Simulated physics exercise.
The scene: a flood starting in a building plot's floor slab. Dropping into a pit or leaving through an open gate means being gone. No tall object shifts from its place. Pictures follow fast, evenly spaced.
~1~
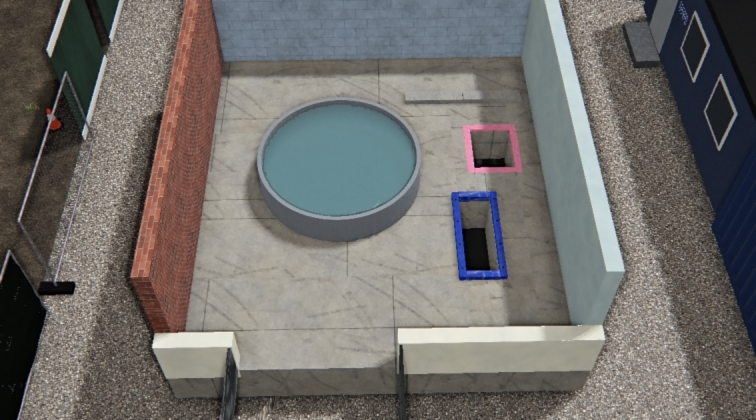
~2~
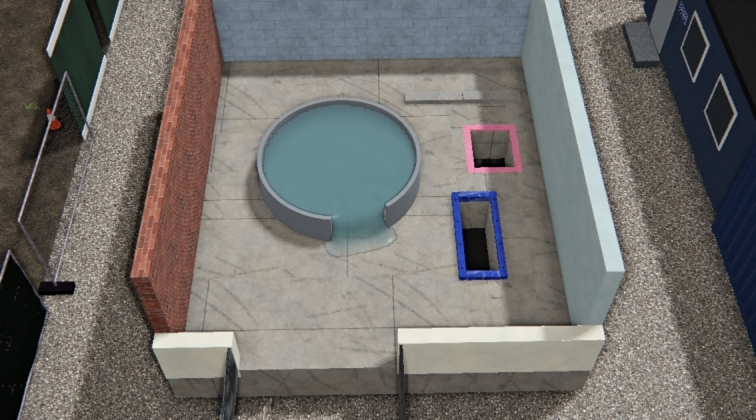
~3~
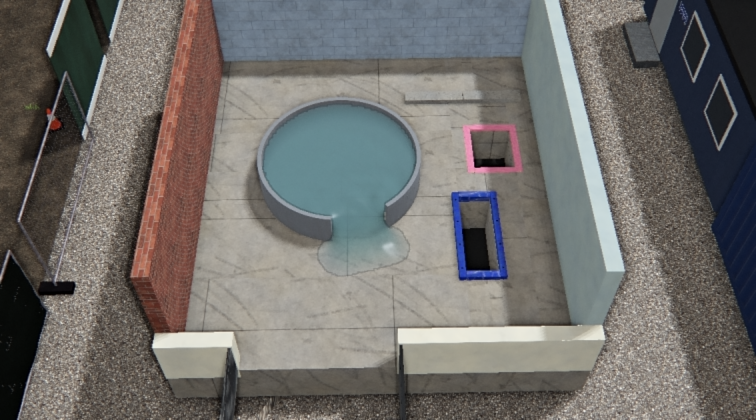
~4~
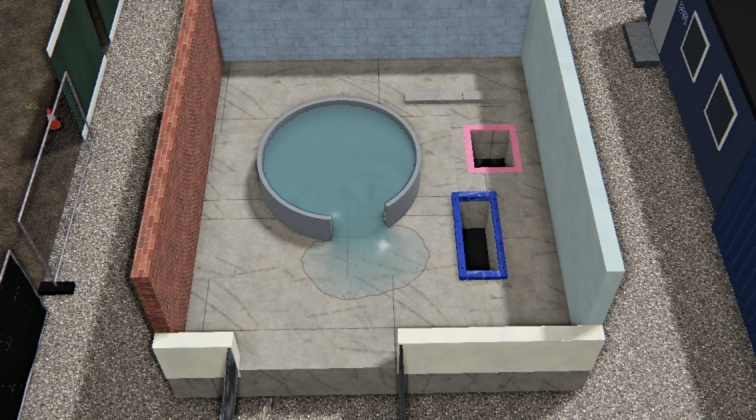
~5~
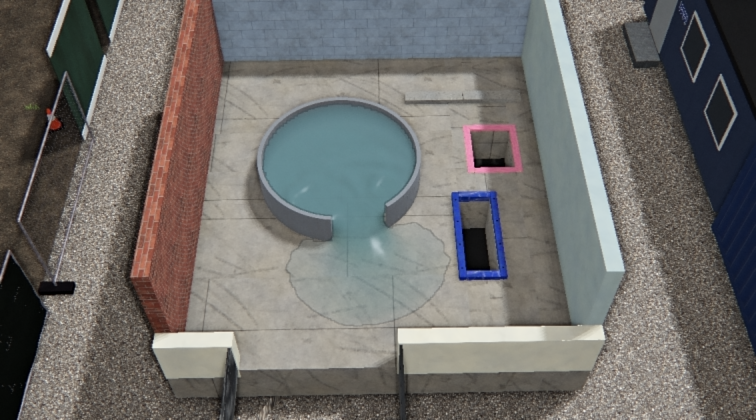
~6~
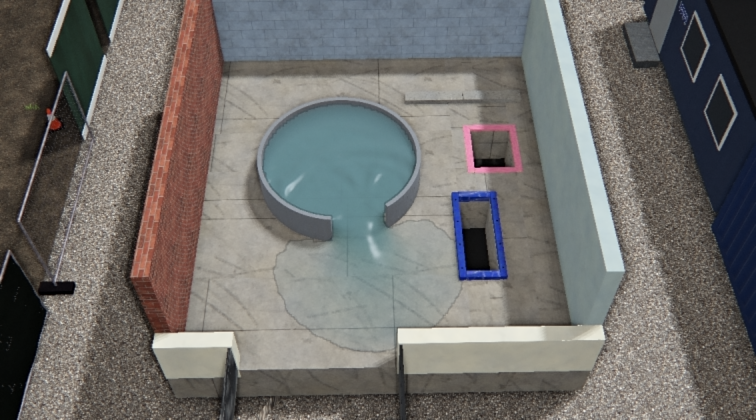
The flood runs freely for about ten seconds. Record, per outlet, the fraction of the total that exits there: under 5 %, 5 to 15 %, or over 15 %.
In order: The gate is a major outlet here - beyond fifteen per cent, the blue pit is a minor outlet here - below five per cent, the pink pit is a middling outlet here - five to fifteen per cent.
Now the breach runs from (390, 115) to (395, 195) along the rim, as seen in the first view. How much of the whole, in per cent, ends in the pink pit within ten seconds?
Near 50 per cent for pink.
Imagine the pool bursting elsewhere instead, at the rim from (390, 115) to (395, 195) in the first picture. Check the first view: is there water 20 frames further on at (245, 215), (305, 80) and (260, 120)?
In the order asked: Out of reach, out of reach, out of reach.
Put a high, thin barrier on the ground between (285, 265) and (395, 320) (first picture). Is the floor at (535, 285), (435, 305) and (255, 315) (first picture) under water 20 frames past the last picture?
As the points were listed, they come out taken by the flood, taken by the flood, and finally free from flooding.
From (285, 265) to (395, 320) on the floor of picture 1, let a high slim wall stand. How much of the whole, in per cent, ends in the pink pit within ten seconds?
Share, pink pit - 15 in a hundred.
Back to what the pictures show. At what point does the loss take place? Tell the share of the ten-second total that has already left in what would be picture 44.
Something close to 65 percent by that point.
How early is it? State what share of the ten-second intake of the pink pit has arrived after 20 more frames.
Something like 0 in a hundred.
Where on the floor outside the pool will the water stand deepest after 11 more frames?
It should be close to (570, 349).
A moment on, water covers 20 % of the floor; the gate 2 %, the blue pit 0 %, the pink pit 0 %.
Next, water covers 25 % of the floor; the gate 7 %, the blue pit 0 %, the pink pit 0 %.
Then, water covers 35 % of the floor; the gate 15 %, the blue pit 0 %, the pink pit 0 %.
Later, water covers 45 % of the floor; the gate 26 %, the blue pit 0 %, the pink pit 4 %.
In the end, water covers 55 % of the floor; the gate 35 %, the blue pit 0 %, the pink pit 10 %.
